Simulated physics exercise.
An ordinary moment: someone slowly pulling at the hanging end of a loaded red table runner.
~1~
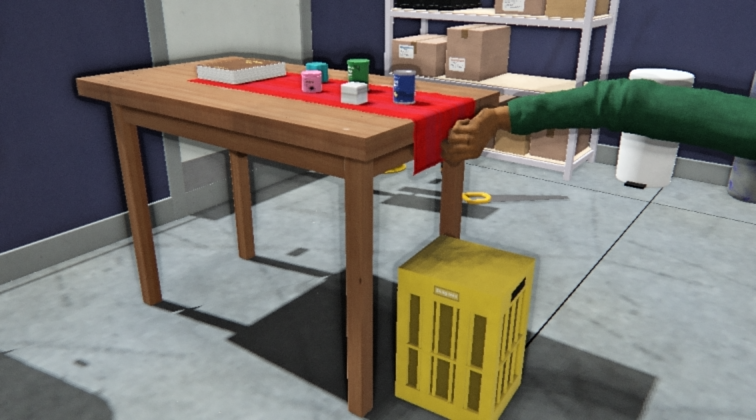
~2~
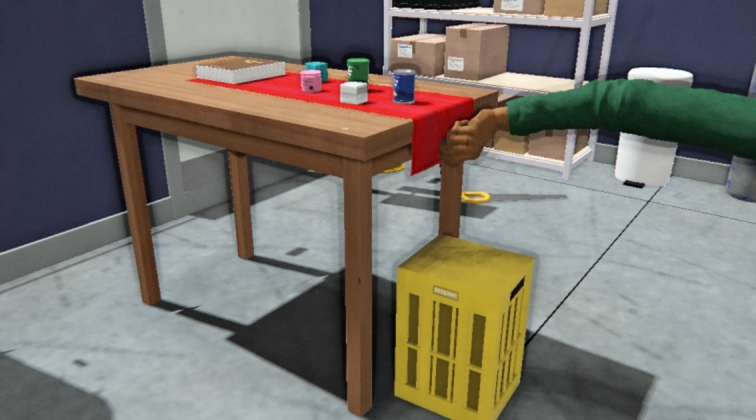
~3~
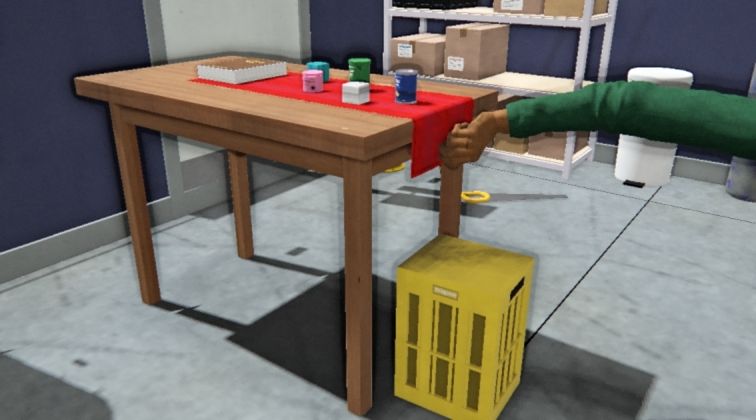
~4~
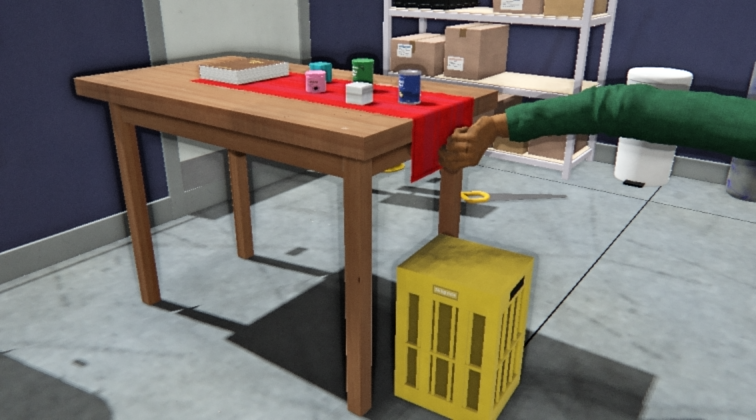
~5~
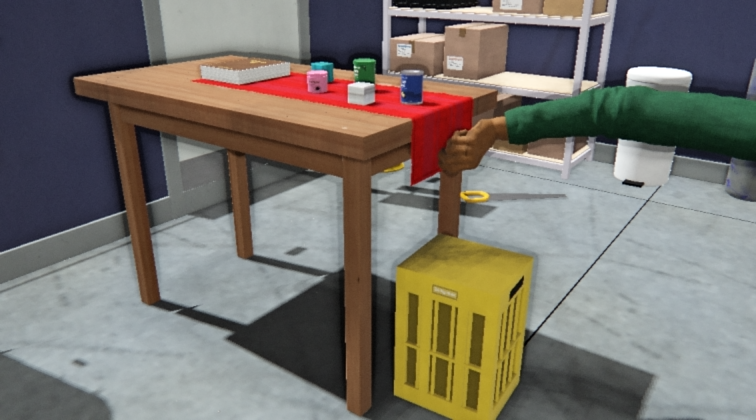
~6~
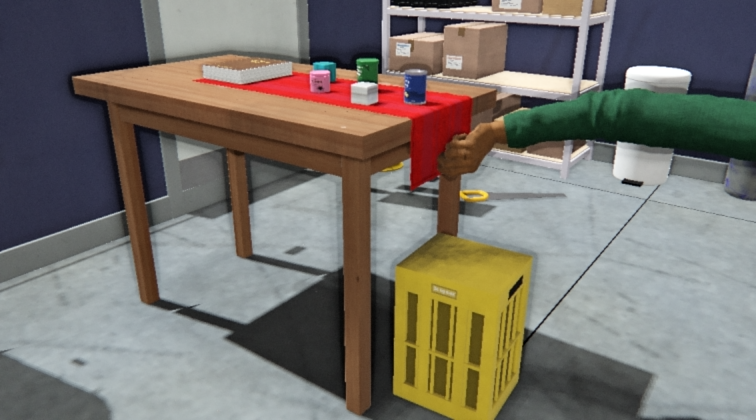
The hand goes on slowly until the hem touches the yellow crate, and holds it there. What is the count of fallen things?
The count of fallen things is two.
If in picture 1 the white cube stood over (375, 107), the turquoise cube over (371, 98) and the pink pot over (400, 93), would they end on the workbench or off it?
The white cube comes down; the turquoise cube comes down; the pink pot falls.
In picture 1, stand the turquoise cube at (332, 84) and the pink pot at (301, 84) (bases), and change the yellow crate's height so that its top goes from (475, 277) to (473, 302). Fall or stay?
The turquoise cube does not fall, the pink pot does not fall.
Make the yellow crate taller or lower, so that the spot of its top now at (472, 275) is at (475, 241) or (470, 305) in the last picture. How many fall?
It would be 1 and 3.
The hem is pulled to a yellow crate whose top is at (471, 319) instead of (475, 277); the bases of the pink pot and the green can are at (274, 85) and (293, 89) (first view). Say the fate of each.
The pink pot remains up, the green can keeps its place on top.
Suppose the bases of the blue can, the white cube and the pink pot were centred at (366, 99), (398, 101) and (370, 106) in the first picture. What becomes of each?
The blue can comes down; the white cube drops off; the pink pot comes down.
A little later, hem near (441, 210); blue can gone.
Next, hem on the crate; blue can and white cube gone.
When it is over, hem on the crate; blue can and white cube gone. It carries off two.
